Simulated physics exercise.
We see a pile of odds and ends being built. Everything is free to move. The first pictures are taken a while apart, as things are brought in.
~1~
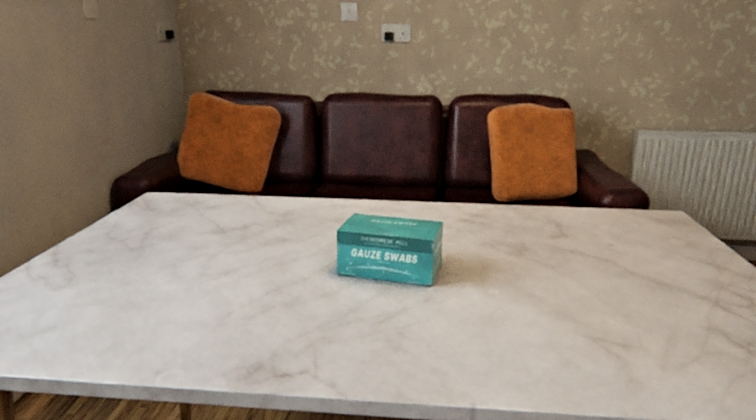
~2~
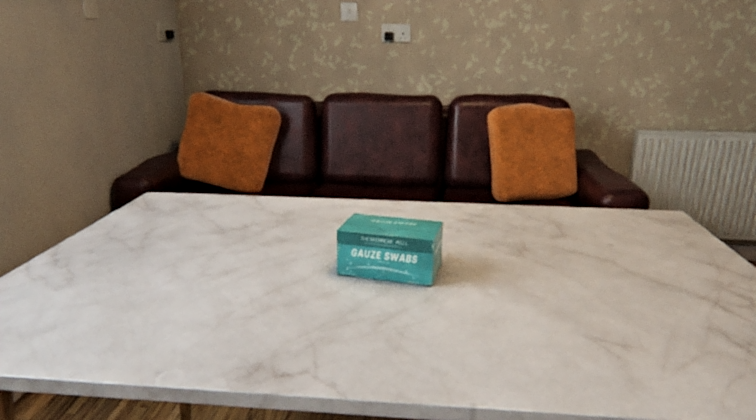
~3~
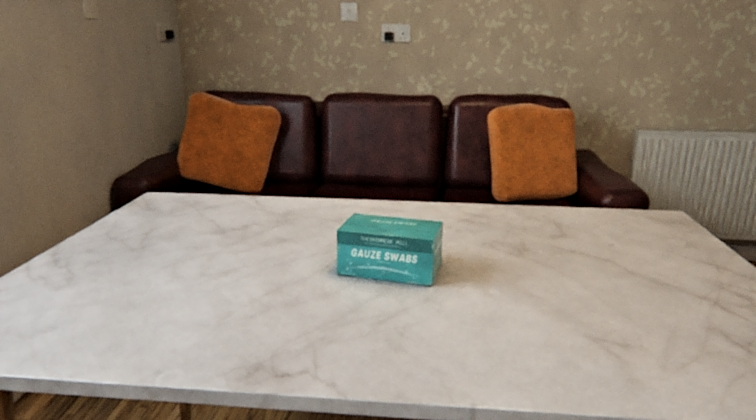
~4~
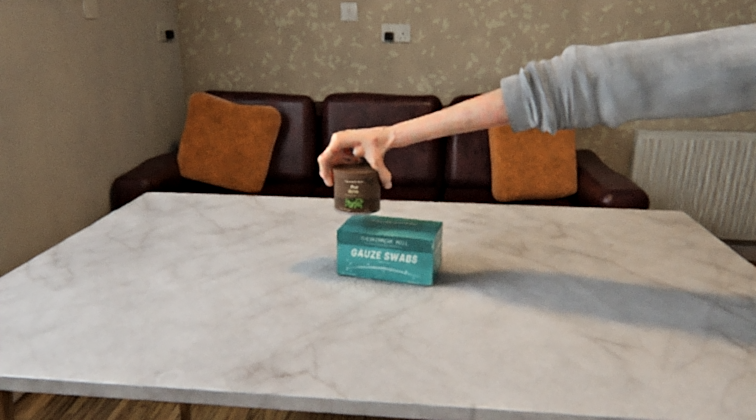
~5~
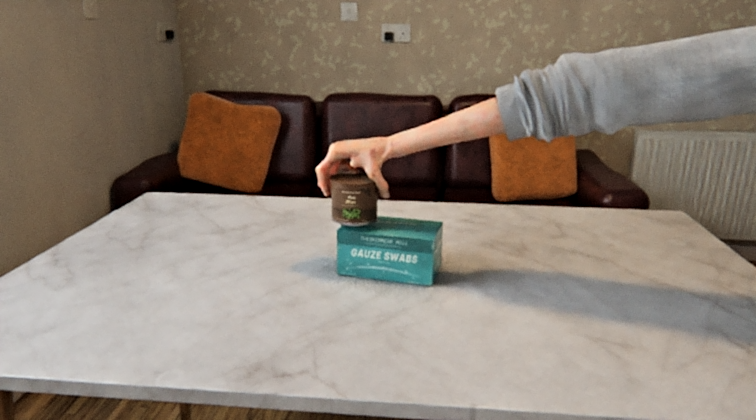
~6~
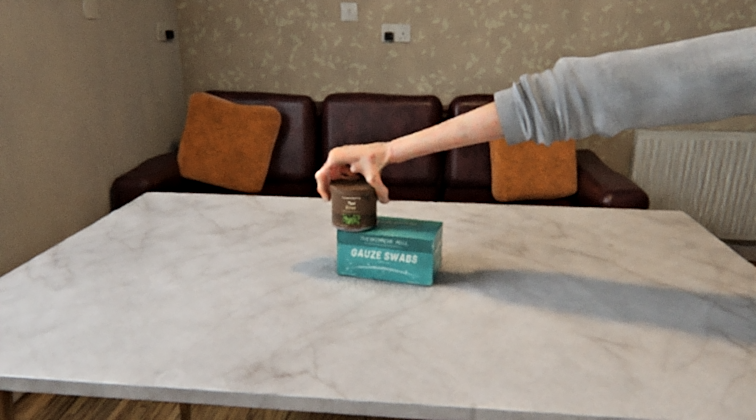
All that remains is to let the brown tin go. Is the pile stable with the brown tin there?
It holds.
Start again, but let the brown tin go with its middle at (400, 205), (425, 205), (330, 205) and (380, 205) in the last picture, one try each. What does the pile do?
First try: It stays up; second try: It keeps its balance; third try: It gives way; fourth try: It stays up.
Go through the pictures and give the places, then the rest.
In the first picture, the last thing is not in view yet; turquoise box (391, 248).
In the second picture, the last thing is not in view yet; turquoise box (391, 248).
In the third picture, the last thing is not in view yet; turquoise box (391, 248).
The fourth picture shows still above its spot; brown tin (357, 188); turquoise box (391, 248).
The fifth picture shows still above its spot; brown tin (354, 198); turquoise box (391, 248).
The sixth picture shows set down, still held; brown tin (355, 204); turquoise box (391, 248).
Then, 0.50 s later than the last frame, all is still.
Then, 1.00 s later than the last frame, brown tin resting near (355, 204).
When it is over, both as before. End places, in pixels of the last picture, brown tin near (355, 204). The pile keeps its balance.
